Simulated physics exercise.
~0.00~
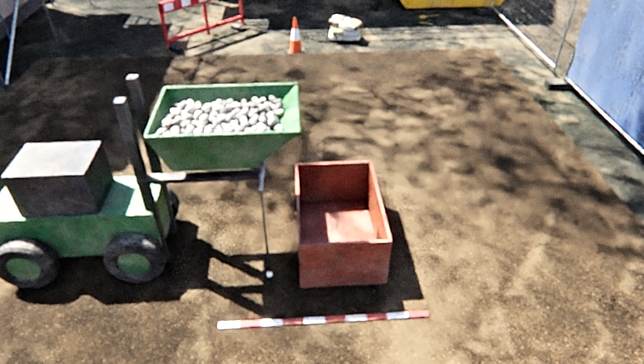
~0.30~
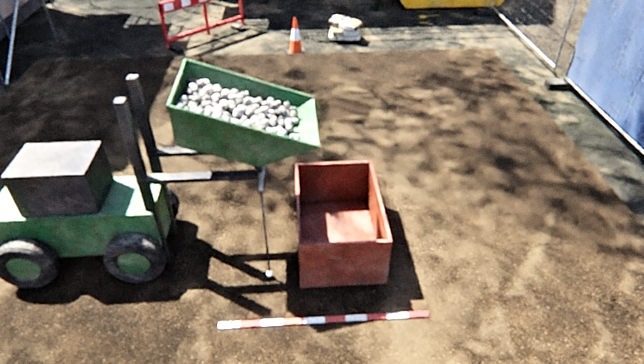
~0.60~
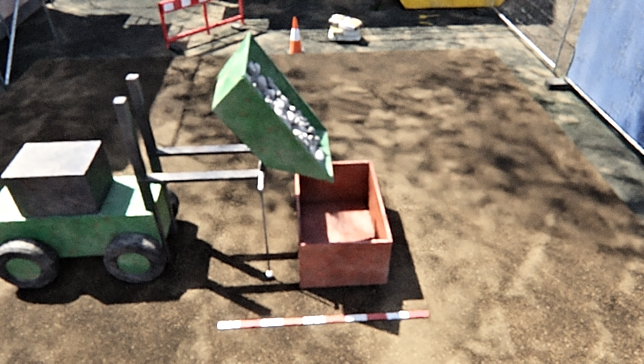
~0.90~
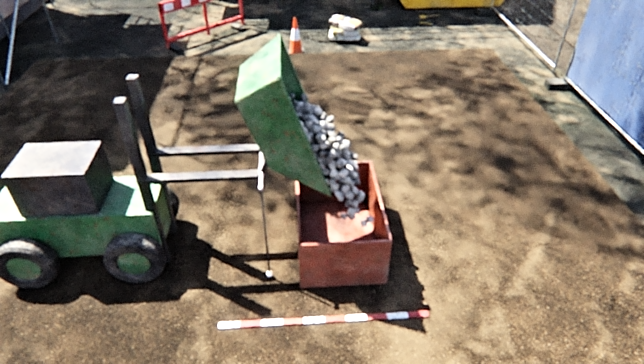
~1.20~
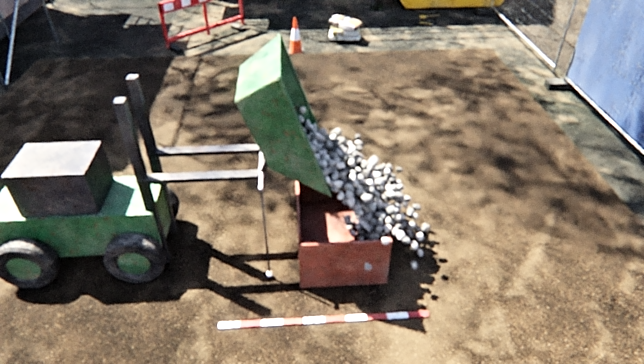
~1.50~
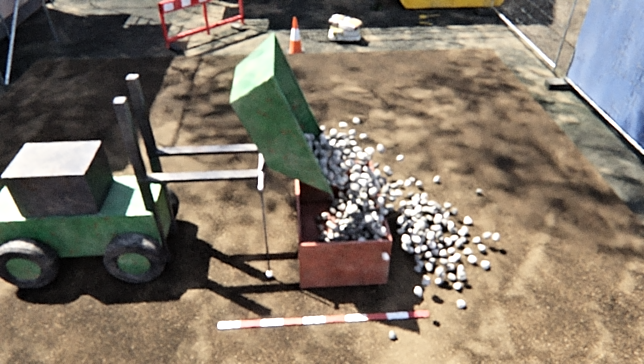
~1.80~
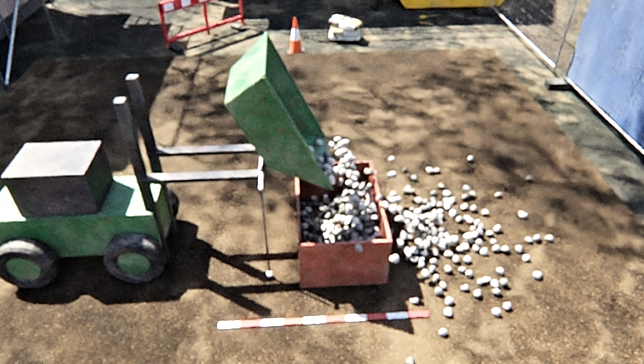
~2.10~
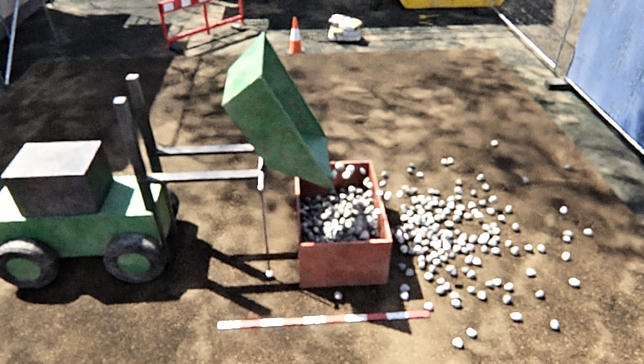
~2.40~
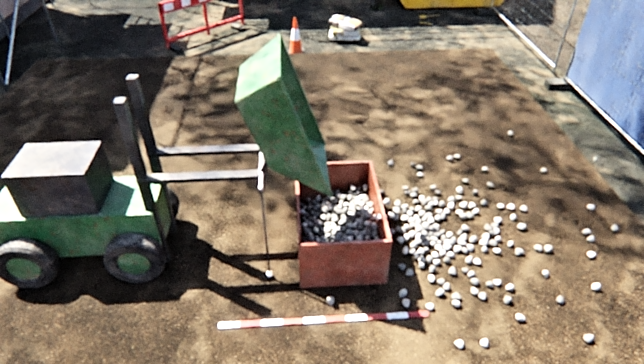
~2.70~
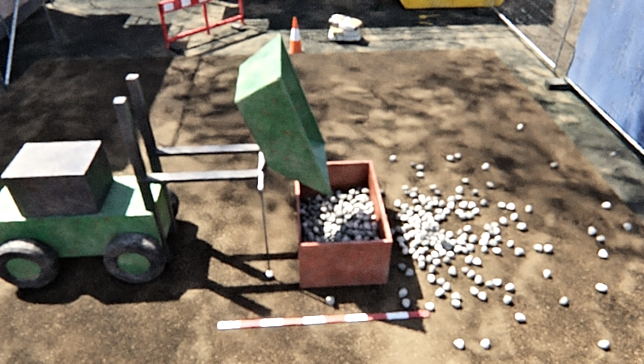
Green forklift tipping a skip of pale cobbles rightward into a red bin, most landing inside, the rest scattering across the ground.
